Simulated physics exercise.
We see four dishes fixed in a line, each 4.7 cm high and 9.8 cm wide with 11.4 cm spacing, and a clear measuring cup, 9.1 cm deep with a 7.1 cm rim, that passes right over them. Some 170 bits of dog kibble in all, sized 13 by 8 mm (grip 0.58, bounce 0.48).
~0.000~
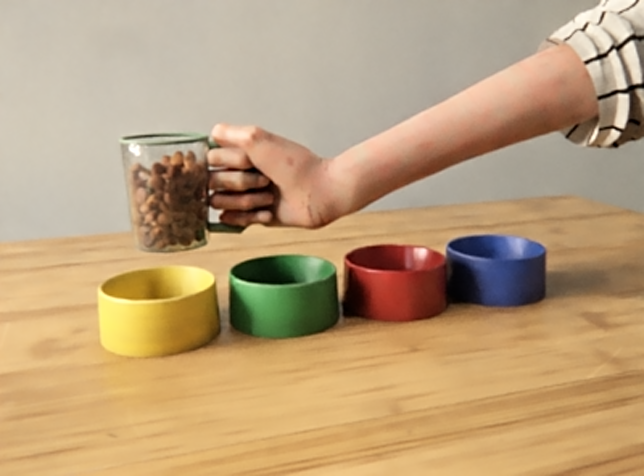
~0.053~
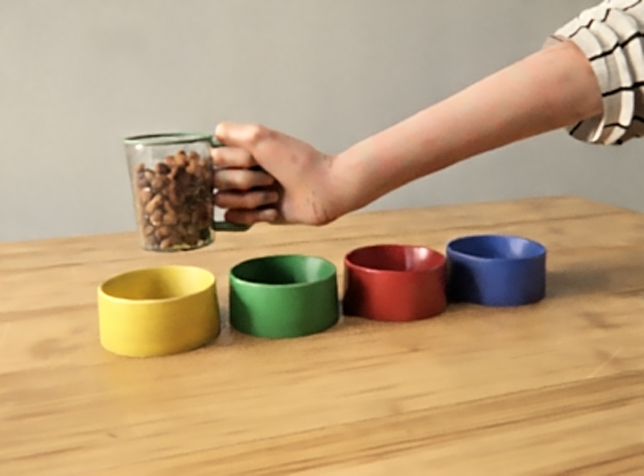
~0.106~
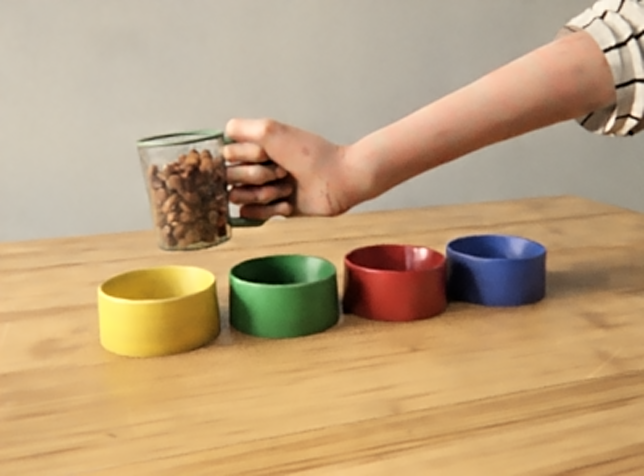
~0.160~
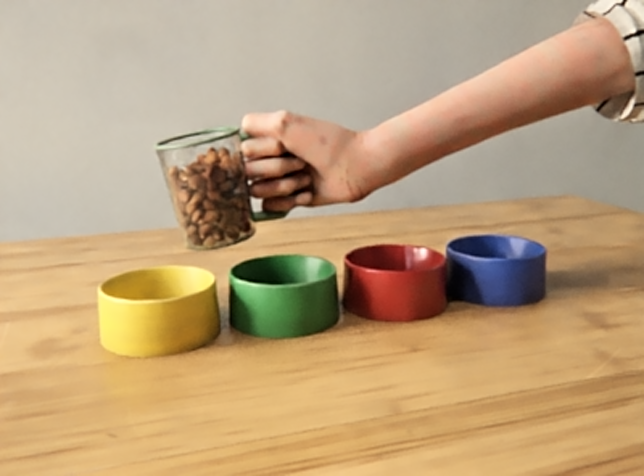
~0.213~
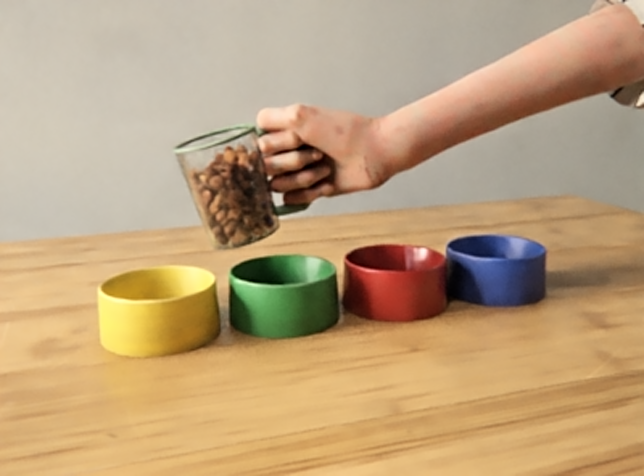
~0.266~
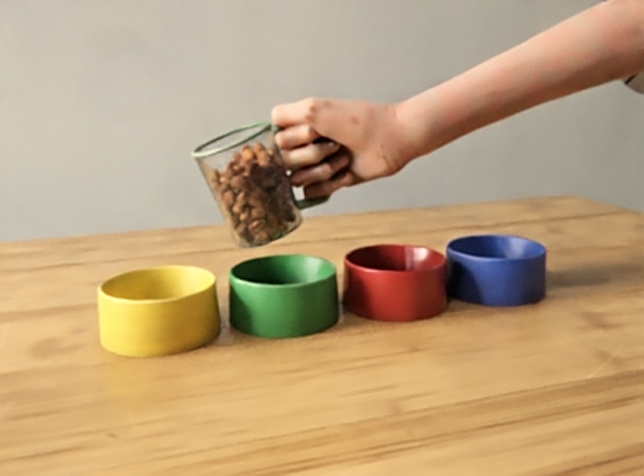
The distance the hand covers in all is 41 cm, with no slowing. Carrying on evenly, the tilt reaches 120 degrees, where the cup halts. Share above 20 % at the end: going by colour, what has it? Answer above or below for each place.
Red dish: Below, blue dish: Above, green dish: Below, yellow dish: Below, counter: Below.
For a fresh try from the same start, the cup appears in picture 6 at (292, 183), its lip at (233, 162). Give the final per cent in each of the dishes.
Red 0; blue 100; green 0; yellow 0.
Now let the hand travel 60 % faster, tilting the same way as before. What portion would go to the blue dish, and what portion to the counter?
Shares: Blue 100, counter 0.
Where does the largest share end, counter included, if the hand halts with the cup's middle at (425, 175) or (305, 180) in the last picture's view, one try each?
First try: Red; second try: Green.
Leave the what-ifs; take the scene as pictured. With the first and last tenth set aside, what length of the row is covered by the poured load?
It spans about 6 centimetres along the dishes.
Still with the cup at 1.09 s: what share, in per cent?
Somewhere near 95 per cent of the load.
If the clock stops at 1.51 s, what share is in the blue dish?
Some 50 per cent.
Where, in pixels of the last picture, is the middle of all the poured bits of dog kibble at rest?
About (502, 271).
After 0.76 s, tilt 68 degrees; cup holds 100 %.
After 1.09 s, tilt 100 degrees; cup holds 95 %, blue 5 %.
After 1.51 s, tilt 120 degrees; cup holds 45 %, blue 50 %.
By 2.4 s all is still; red 0 %, blue 95 %, green 0 %, yellow 0 %, counter 5 %.
